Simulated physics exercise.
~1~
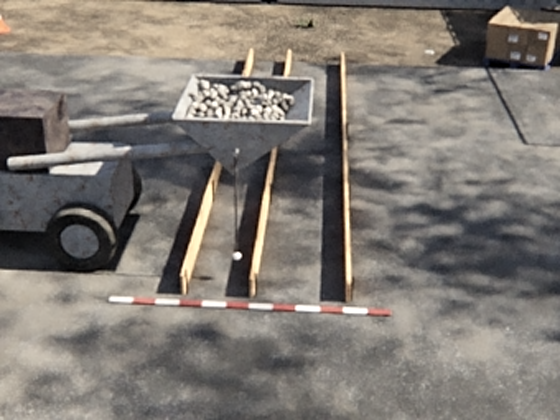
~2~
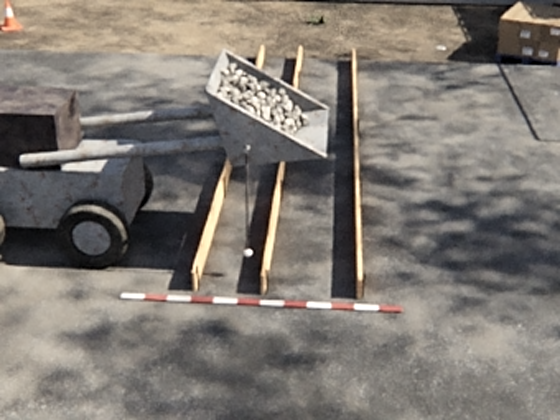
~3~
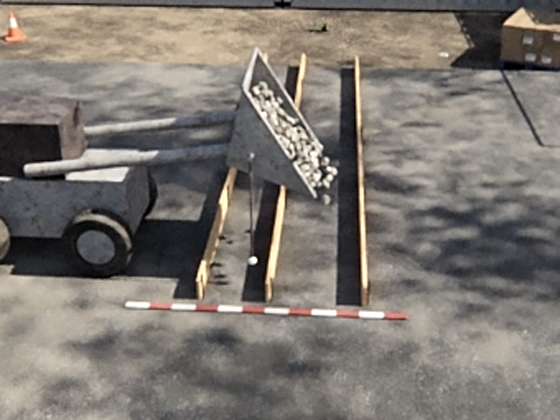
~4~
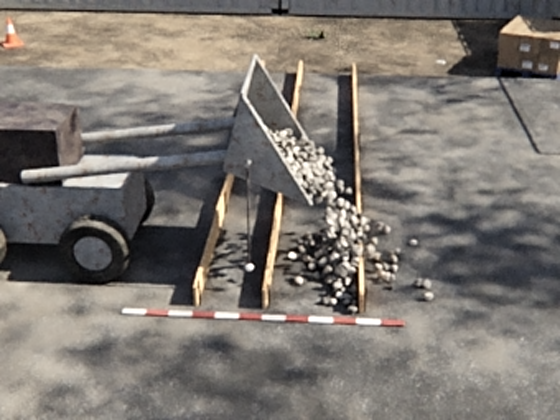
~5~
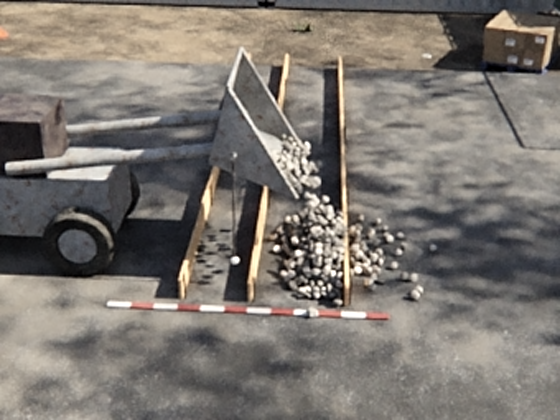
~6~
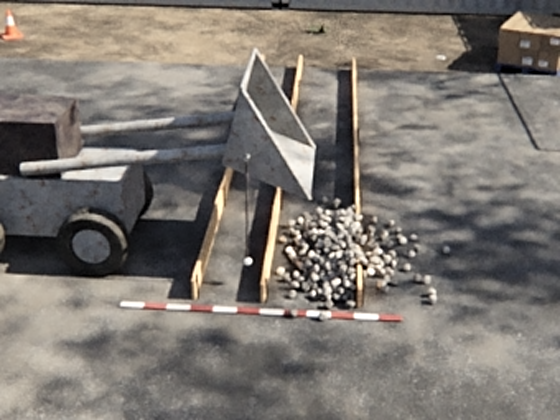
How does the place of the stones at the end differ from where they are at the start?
At the start the stones are heaped in the raised bucket. At the end they lie lower and farther right on the ground, mostly between the middle and right boards, with some beyond the right board.
